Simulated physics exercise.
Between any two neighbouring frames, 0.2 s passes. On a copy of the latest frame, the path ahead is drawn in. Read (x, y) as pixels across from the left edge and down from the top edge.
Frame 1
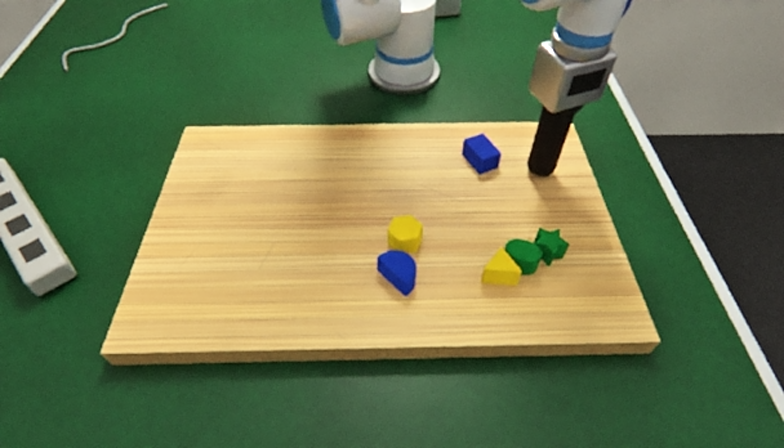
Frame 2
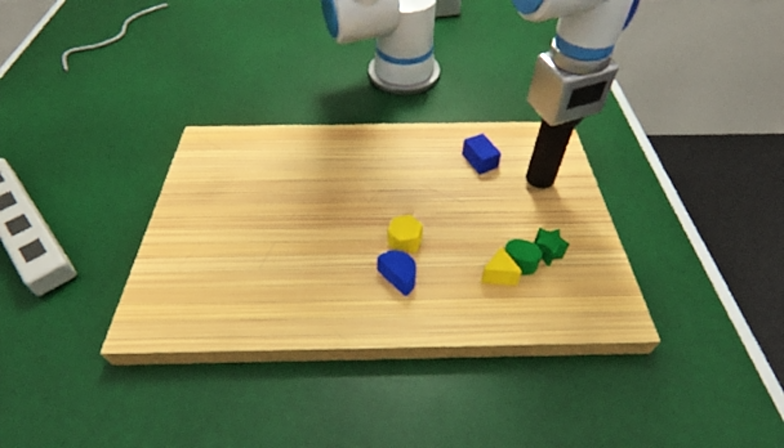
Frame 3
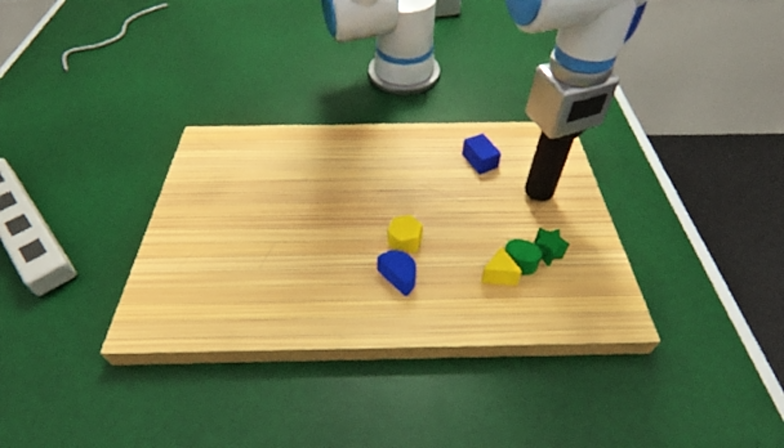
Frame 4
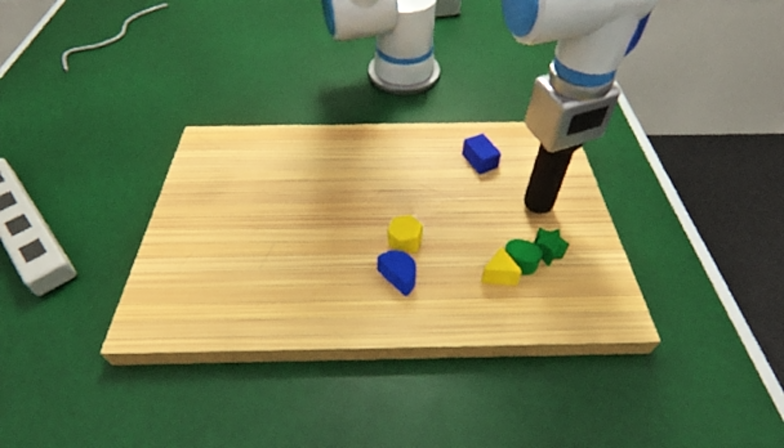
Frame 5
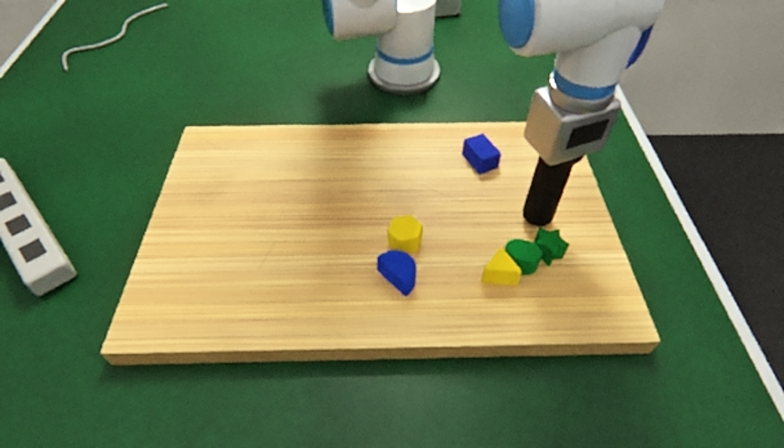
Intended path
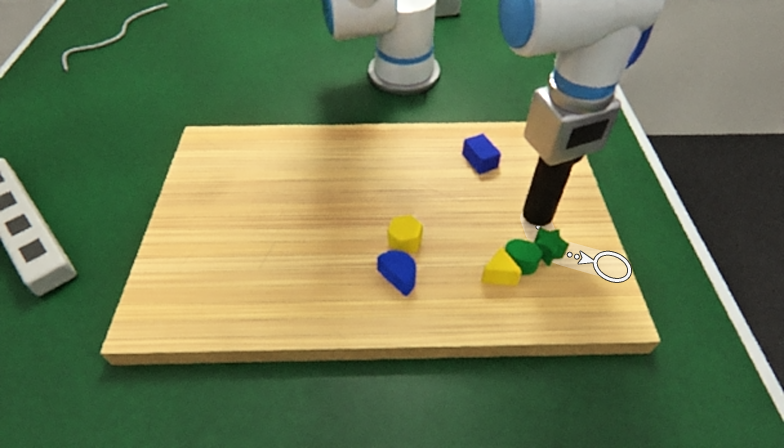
At first, a robot arm holds a black rod upright near the right edge of a wooden board, beside a blue block. The arm steadily moves the rod a short way toward the viewer, until its tip is just behind the green star and green oval, while every block stays still.
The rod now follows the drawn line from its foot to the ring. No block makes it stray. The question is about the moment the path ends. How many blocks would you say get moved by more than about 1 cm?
My forecast: 1.
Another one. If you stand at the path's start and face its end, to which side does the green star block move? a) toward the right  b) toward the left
The one that fits is a, toward the right.
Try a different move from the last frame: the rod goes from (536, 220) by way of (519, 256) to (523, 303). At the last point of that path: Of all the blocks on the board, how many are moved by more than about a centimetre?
Blocks that move over 1 cm: Three or more.
Path on the board, from (536, 220) over (547, 244) and (578, 257) to (612, 267).
On the path given first. One third of the way, rod at (549, 240); green oval block at (524, 252), turned 15° clockwise; green star block at (559, 253).
Two thirds of the way, rod at (581, 253); green oval block at (524, 252), turned 15° clockwise; green star block at (566, 262), turned 30° clockwise.
At the end, rod at (615, 262); yellow triangular block in place; green oval block at (524, 252), turned 15° clockwise; green star block at (566, 262), turned 30° clockwise.
